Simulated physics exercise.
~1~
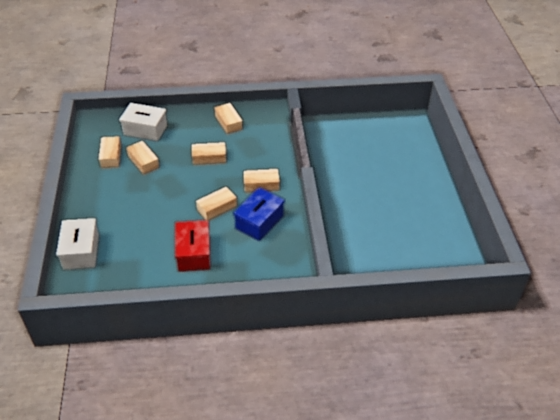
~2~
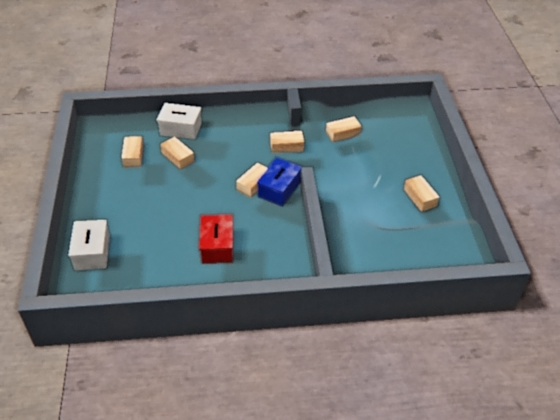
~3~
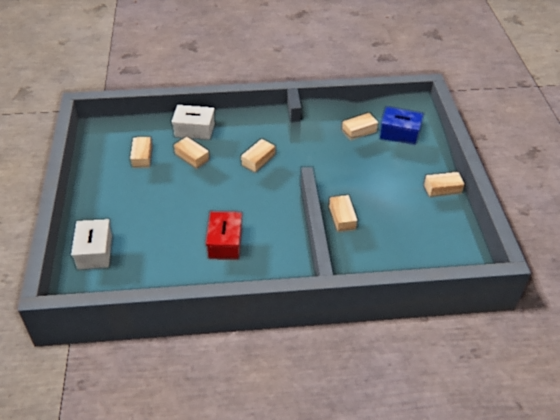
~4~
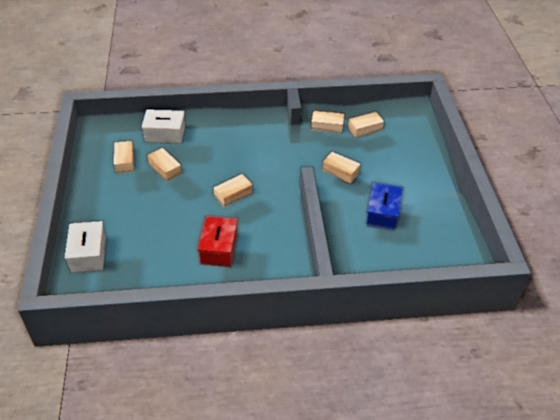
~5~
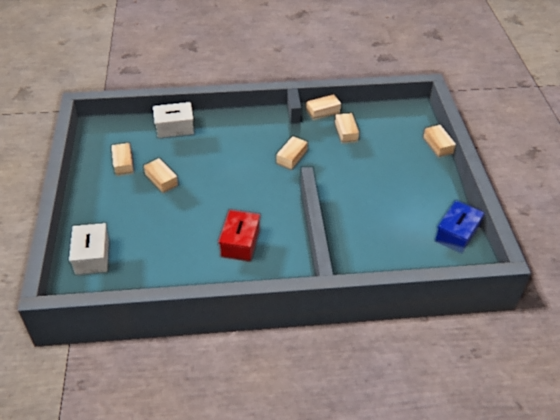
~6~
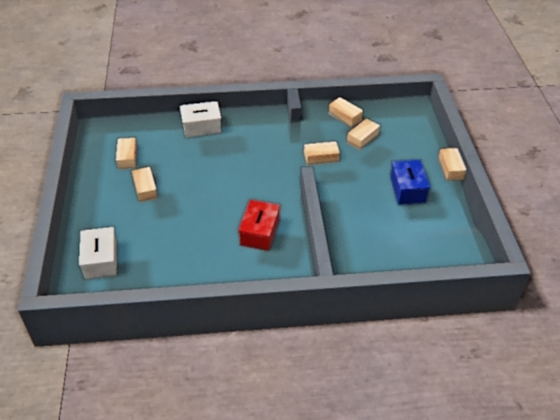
In the video, water moves through the opened gap of a divided basin containing small tan blocks and white, red and blue boxes. The blue box and several blocks float into the right section and drift around, while the red and white boxes end up still on the left.
